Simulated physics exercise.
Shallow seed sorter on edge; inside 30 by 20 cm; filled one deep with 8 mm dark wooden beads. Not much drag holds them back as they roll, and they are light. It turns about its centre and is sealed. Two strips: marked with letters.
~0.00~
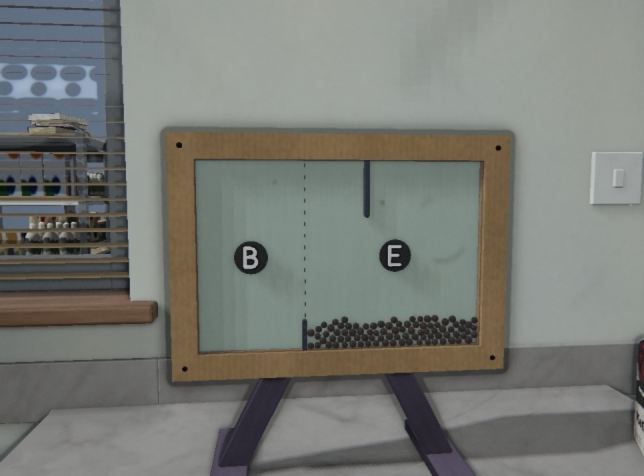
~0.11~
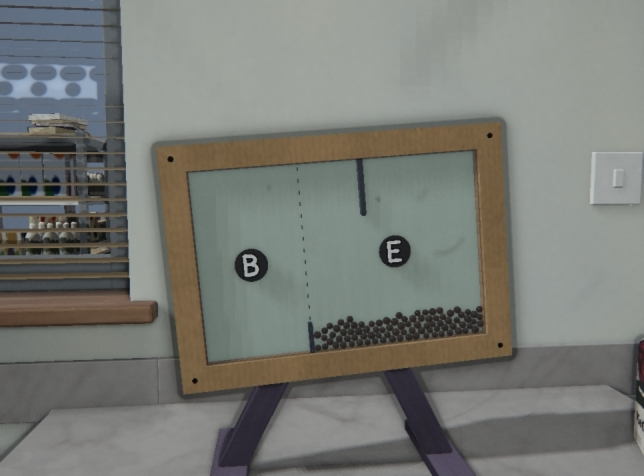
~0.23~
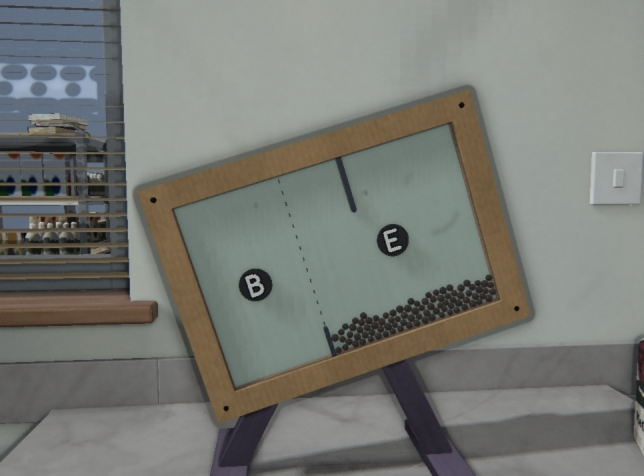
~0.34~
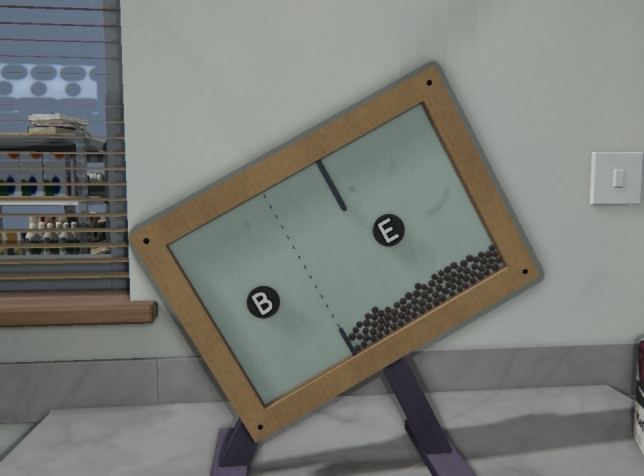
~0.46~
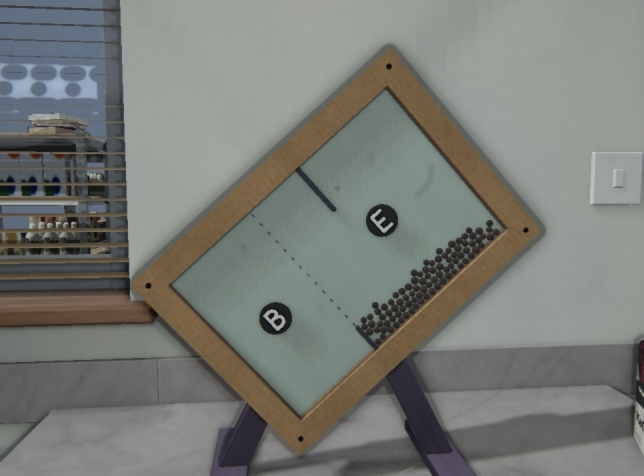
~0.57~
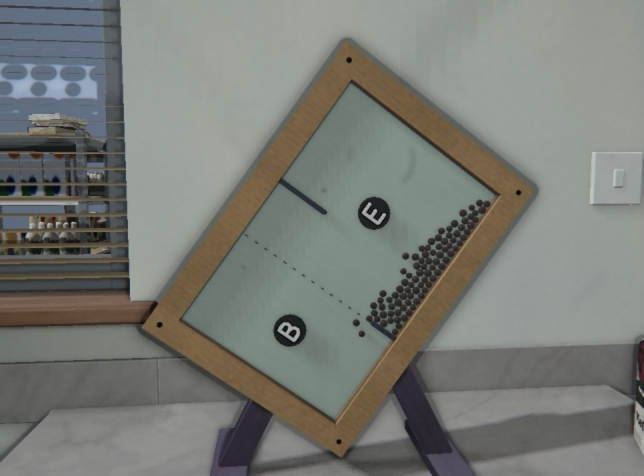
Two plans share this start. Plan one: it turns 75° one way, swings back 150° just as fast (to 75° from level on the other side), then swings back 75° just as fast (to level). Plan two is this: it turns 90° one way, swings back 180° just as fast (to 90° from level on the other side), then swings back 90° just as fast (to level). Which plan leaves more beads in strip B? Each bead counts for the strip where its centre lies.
Result: The plan described earlier.
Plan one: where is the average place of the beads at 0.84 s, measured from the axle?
Right by about 6 cm and below by about 5 cm.
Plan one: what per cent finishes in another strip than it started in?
25 %.
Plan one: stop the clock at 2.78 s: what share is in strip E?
It works out at roughly 75 %.
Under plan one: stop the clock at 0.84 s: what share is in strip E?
About 60 percent.
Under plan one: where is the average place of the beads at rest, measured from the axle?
Right: About 7 cm; below: About 8 cm.
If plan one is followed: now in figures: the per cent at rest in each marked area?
Strip B: 25; strip E: 75.
Plan one. At 0.84 s, it stands 75° anticlockwise; the beads' middle is 6 cm right of and 5 cm below the centre; B 40 %, E 60 %.
After 2.78 s, it stands 38° clockwise; the beads' middle is 1 cm right of and 10 cm below the centre; B 25 %, E 75 %.
After 3.20 s, it stands level; the beads' middle is 7 cm right of and 8 cm below the centre; B 25 %, E 75 %.
Settled by 3.8 s, it stands level; B 25 %, E 75 %.
Plan two would end with B 15 %, E 85 %.
